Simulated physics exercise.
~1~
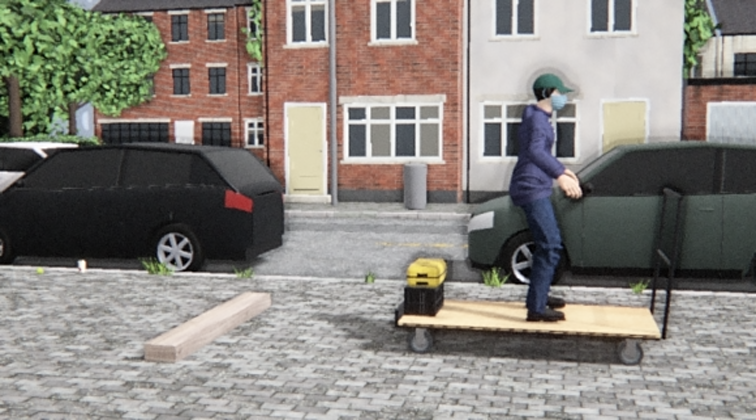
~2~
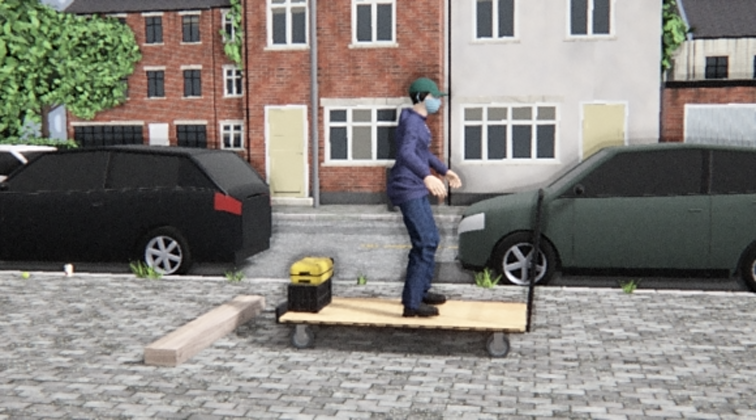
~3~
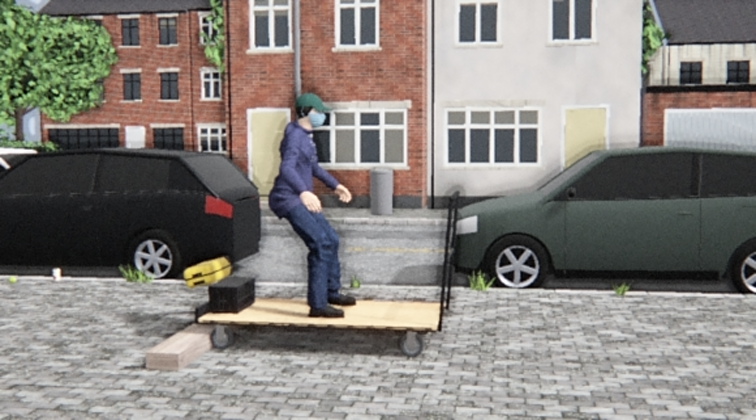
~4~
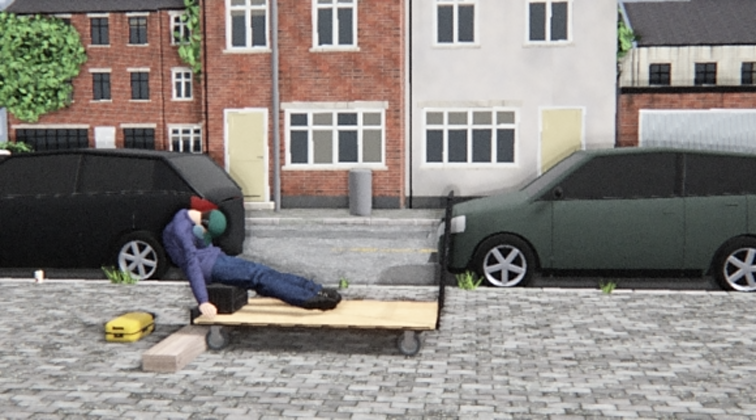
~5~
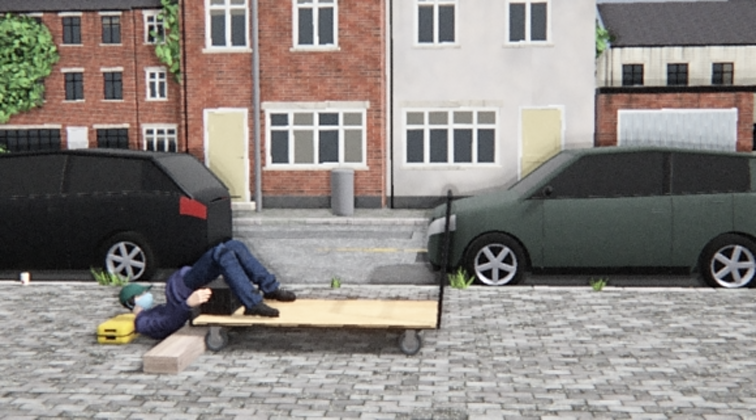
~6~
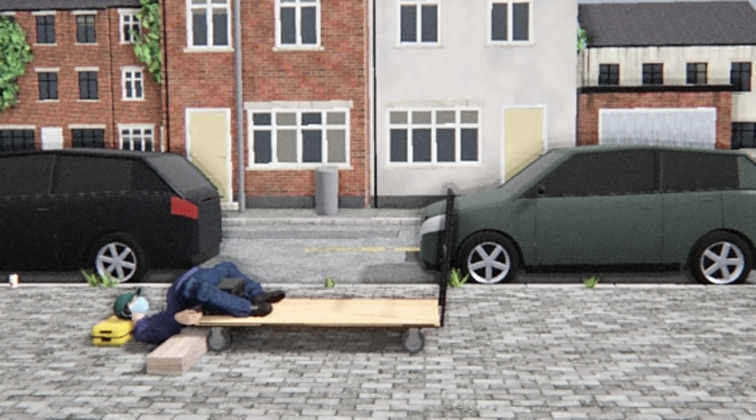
A flatbed trolley rolls left across a cobbled pavement toward a pale raised block, carrying a standing person in a green cap and face mask, with a yellow suitcase on a black crate at its front. Parked cars and brick houses stand behind. The trolley halts at the block, and the suitcase slides forward off the crate as the rider's knees bend. The suitcase drops to the ground while the rider topples backward over the crate. The rider ends up curled on one side, hips past the front edge, head by the fallen suitcase, feet still on the deck.
